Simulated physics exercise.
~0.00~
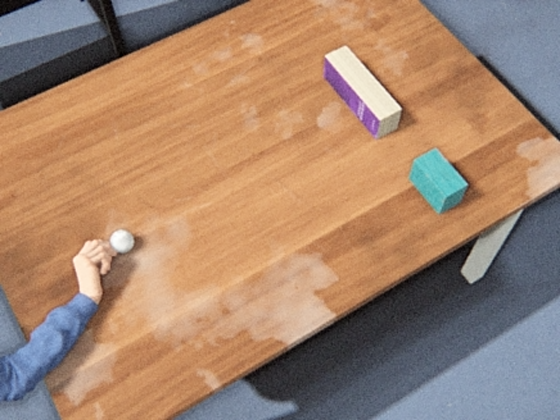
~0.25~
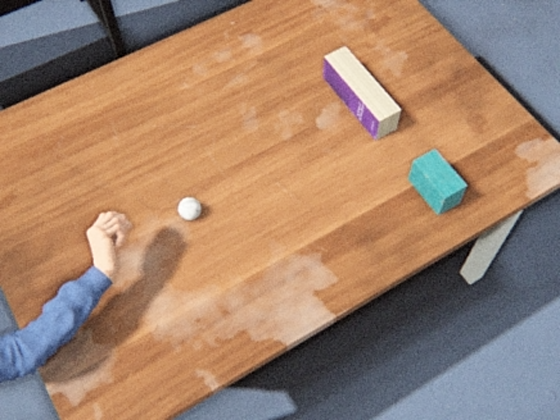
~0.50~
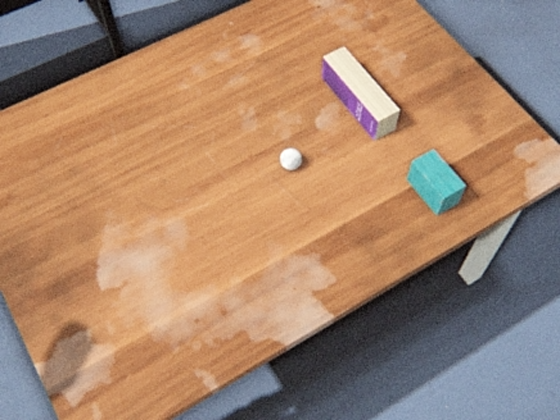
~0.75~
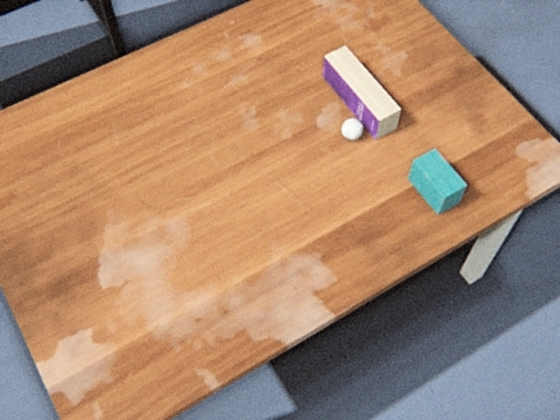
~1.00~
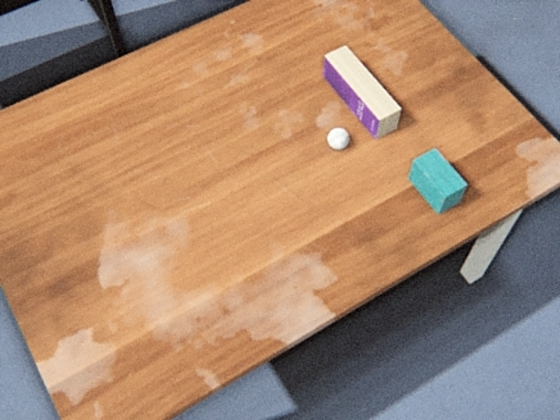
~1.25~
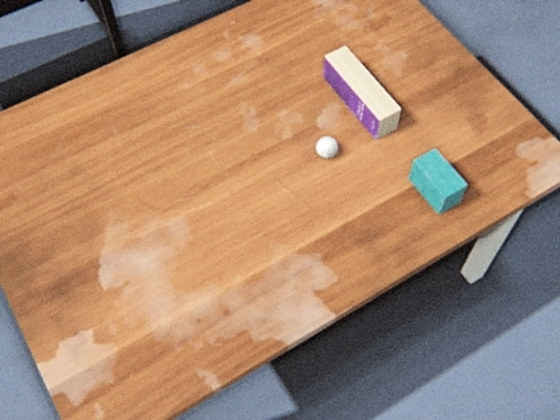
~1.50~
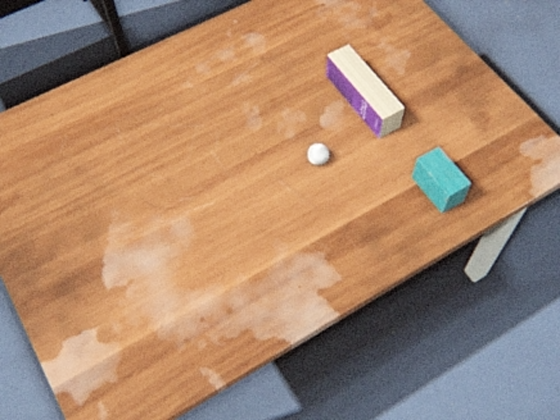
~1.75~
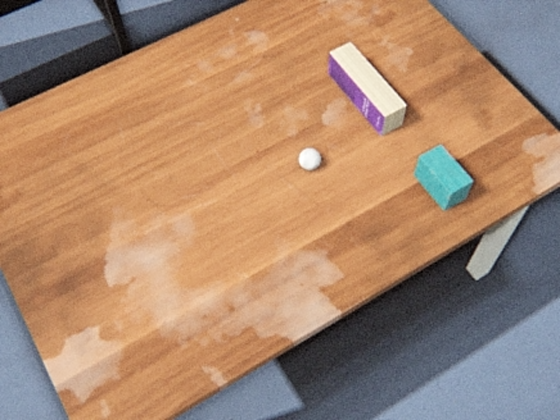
White ball rolling from a hand across a wooden table, bumping a purple book near a turquoise block and bouncing slowly back.
